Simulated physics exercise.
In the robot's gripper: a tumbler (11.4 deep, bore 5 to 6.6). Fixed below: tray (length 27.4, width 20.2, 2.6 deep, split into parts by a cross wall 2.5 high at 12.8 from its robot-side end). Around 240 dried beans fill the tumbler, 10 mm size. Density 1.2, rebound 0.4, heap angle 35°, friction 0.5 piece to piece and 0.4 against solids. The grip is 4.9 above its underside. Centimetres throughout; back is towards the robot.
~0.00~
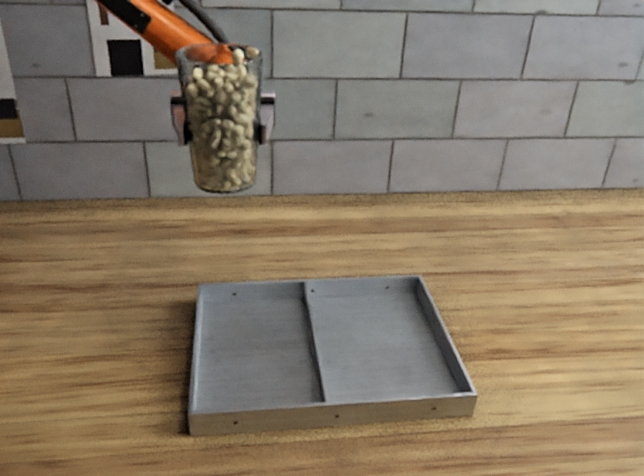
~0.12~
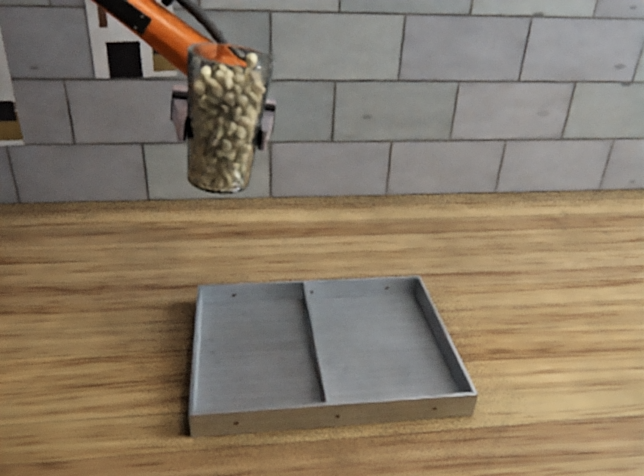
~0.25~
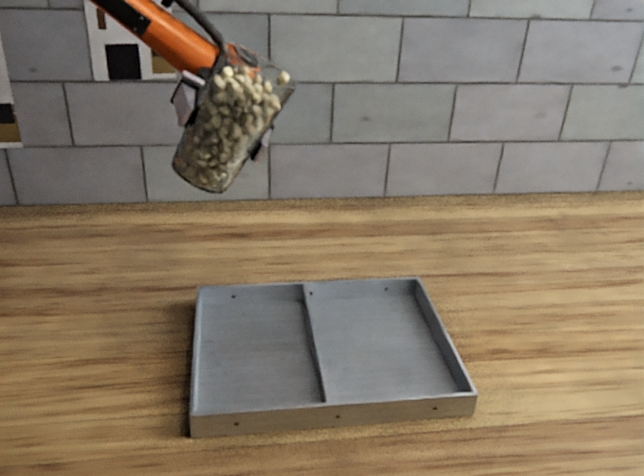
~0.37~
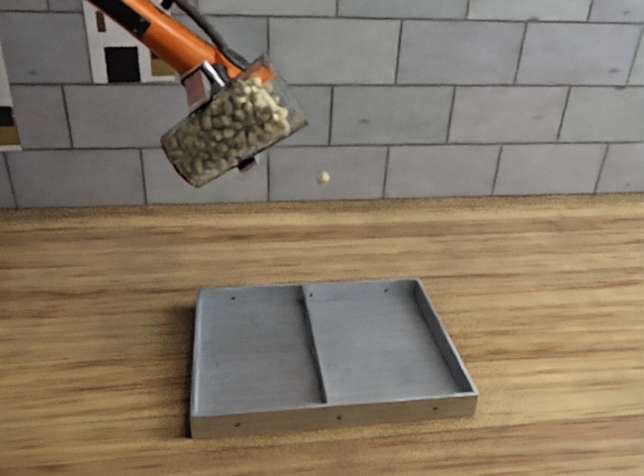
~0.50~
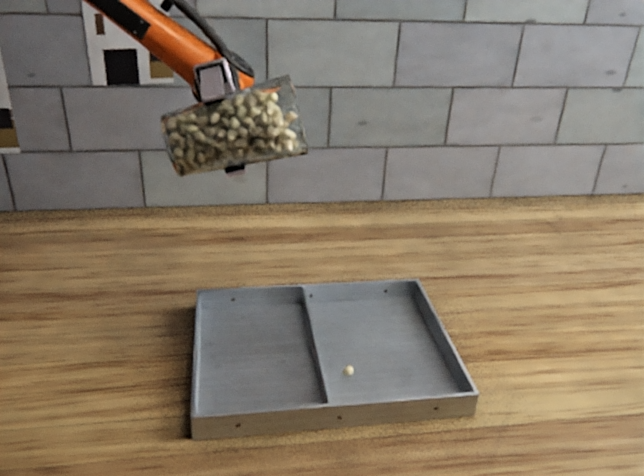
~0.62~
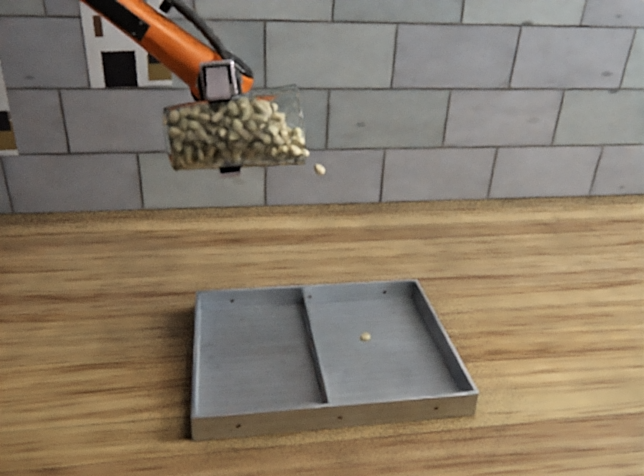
A wooden surface before a grey brick wall is seen from the front and slightly above, the view staying still. An orange robot arm at upper left grips a clear tumbler of pale beans above a grey tray divided in two. The gripper steadily tilts the tumbler rightward until nearly horizontal; one bean drops into the tray's right part, and another leaves the rim.
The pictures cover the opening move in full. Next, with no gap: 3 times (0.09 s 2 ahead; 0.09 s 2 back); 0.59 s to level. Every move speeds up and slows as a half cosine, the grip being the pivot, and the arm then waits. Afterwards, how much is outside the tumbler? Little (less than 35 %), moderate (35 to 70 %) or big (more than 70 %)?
Share outside the tumbler: Moderate (35 to 70 %).
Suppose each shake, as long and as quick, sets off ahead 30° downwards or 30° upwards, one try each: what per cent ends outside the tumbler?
Some 25 and 60 per cent.
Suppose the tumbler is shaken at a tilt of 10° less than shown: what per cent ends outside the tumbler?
About 25 per cent.
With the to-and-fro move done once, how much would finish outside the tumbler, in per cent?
It would be near 20 per cent.
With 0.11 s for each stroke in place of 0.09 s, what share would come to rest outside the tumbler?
It would be near 35 per cent.
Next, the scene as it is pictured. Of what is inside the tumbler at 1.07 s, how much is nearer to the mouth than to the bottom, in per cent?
About 50 per cent.
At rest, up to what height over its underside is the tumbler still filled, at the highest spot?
About 8.5 cm.
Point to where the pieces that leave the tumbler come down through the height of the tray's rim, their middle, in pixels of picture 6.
Near (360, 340).
By 1.07 s, tilted 84° forward, highest piece 28 above the table; 161 in the tumbler, 43 in the far-side part, 6 in the robot-side part, 35 in flight or on a rim.
By 1.52 s, tilted 27° forward, highest piece 31 above the table; 132 in the tumbler, 103 in the far-side part, 9 in the robot-side part, 1 on the table or floor.
By 1.95 s, level, highest piece 30 above the table; 132 in the tumbler, 103 in the far-side part, 9 in the robot-side part, 1 on the table or floor.
By 3.00 s, level, highest piece 30 above the table; 132 in the tumbler, 103 in the far-side part, 9 in the robot-side part, 1 on the table or floor.
Final count, 132 in the tumbler, 103 in the far-side part, 9 in the robot-side part, 1 on the table or floor. That is 46 % outside the tumbler.
